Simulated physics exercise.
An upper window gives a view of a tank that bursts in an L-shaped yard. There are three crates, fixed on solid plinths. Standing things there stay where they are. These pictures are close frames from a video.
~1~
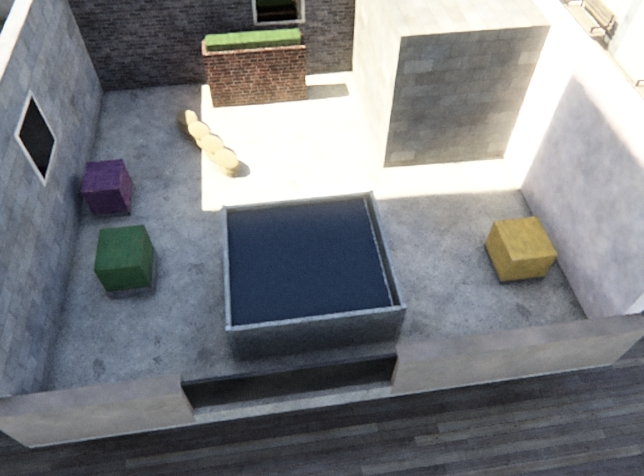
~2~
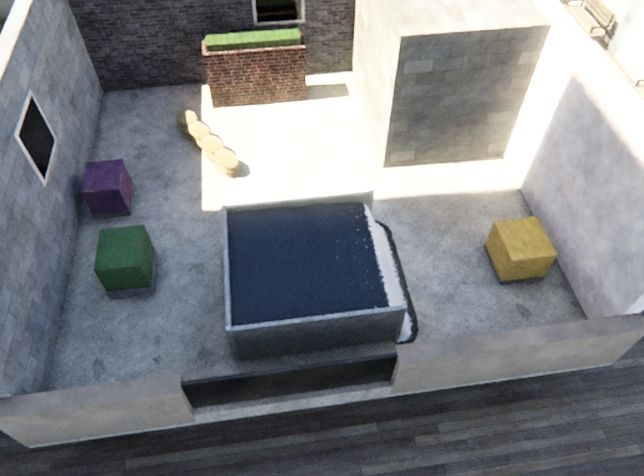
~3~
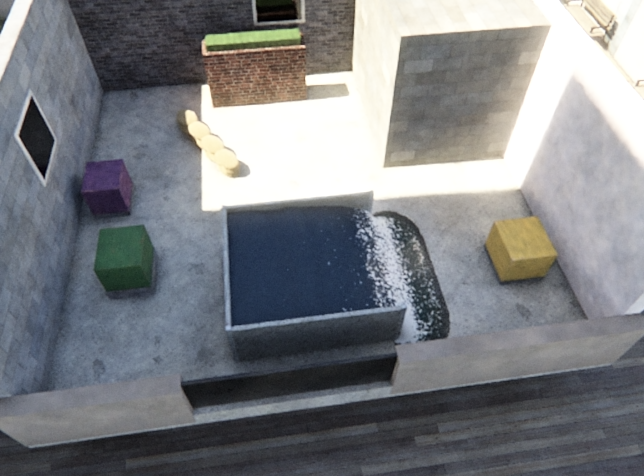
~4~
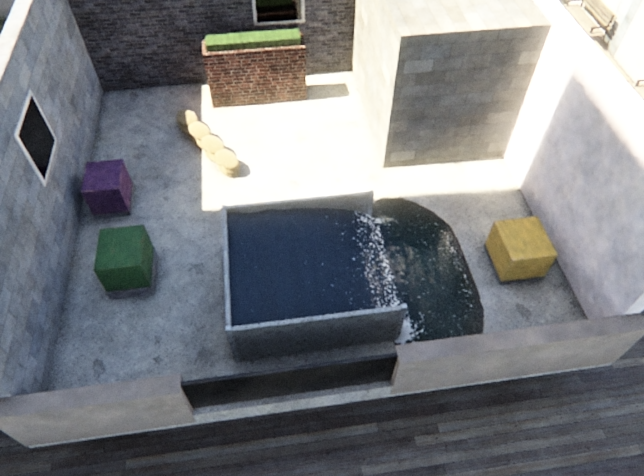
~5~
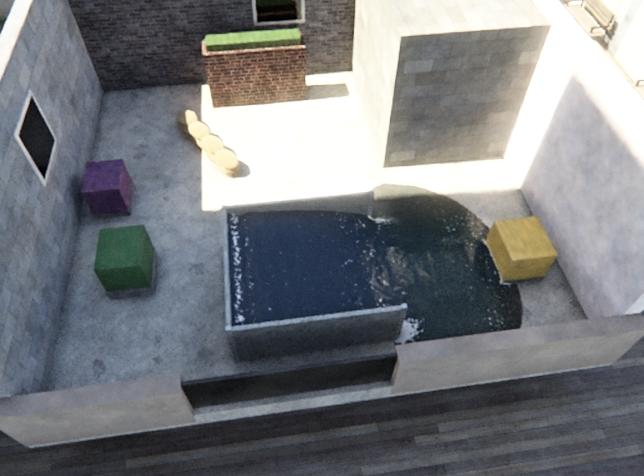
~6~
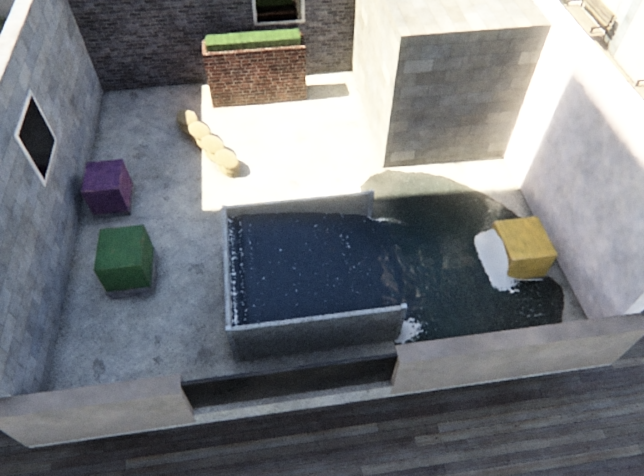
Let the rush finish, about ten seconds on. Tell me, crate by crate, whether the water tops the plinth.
At the end, purple crate: Too low; yellow crate: Too low; green crate: High enough.
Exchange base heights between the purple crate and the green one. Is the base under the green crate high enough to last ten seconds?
After ten seconds the green is inundated.
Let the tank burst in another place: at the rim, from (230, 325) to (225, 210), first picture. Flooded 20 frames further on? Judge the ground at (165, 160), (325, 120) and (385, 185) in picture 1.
Obs. 1: Sodden; obs. 2: Moisture-free; obs. 3: Moisture-free.
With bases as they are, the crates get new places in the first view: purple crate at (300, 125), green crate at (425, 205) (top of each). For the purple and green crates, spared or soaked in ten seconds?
Purple: Reached; green: Reached.
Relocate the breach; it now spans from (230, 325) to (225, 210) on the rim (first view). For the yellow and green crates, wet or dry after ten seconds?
My take: The yellow crate gets flooded, while the green crate gets flooded.
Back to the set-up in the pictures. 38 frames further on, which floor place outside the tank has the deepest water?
Roughly at pixel (62, 319).
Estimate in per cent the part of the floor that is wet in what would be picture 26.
It works out to about 40 in a hundred.
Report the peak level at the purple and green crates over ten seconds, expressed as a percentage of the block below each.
The first reaches around 210 in a hundred, the second around 70.
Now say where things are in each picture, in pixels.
The first frame shows the tank at (308, 257) is whole and still.
In the second frame, water pours out at (380, 270) and has run to a hidden place.
In the third frame, water pours out at (380, 271) and has run to (393, 215).
In the fourth frame, water pours out at (380, 272) and has run to a hidden place.
In the fifth frame, water pours out at (380, 272) and has run to (481, 225).
In the sixth frame, the front is at a hidden place, out from the gap at (380, 272).
A moment on, water covers 25 % of the floor; the purple crate not reached, the yellow crate water round its plinth, the green crate not reached.
Next, water covers 25 % of the floor; the purple crate not reached, the yellow crate water round its plinth, the green crate not reached.
Then, water covers 40 % of the floor; the purple crate not reached, the yellow crate water round its plinth, the green crate not reached.
Later, water covers 85 % of the floor; the purple crate water round its plinth, the yellow crate water round its plinth, the green crate water round its plinth.
In the end, water covers 100 % of the floor; the purple crate was topped, the yellow crate was topped, the green crate stayed above the water.
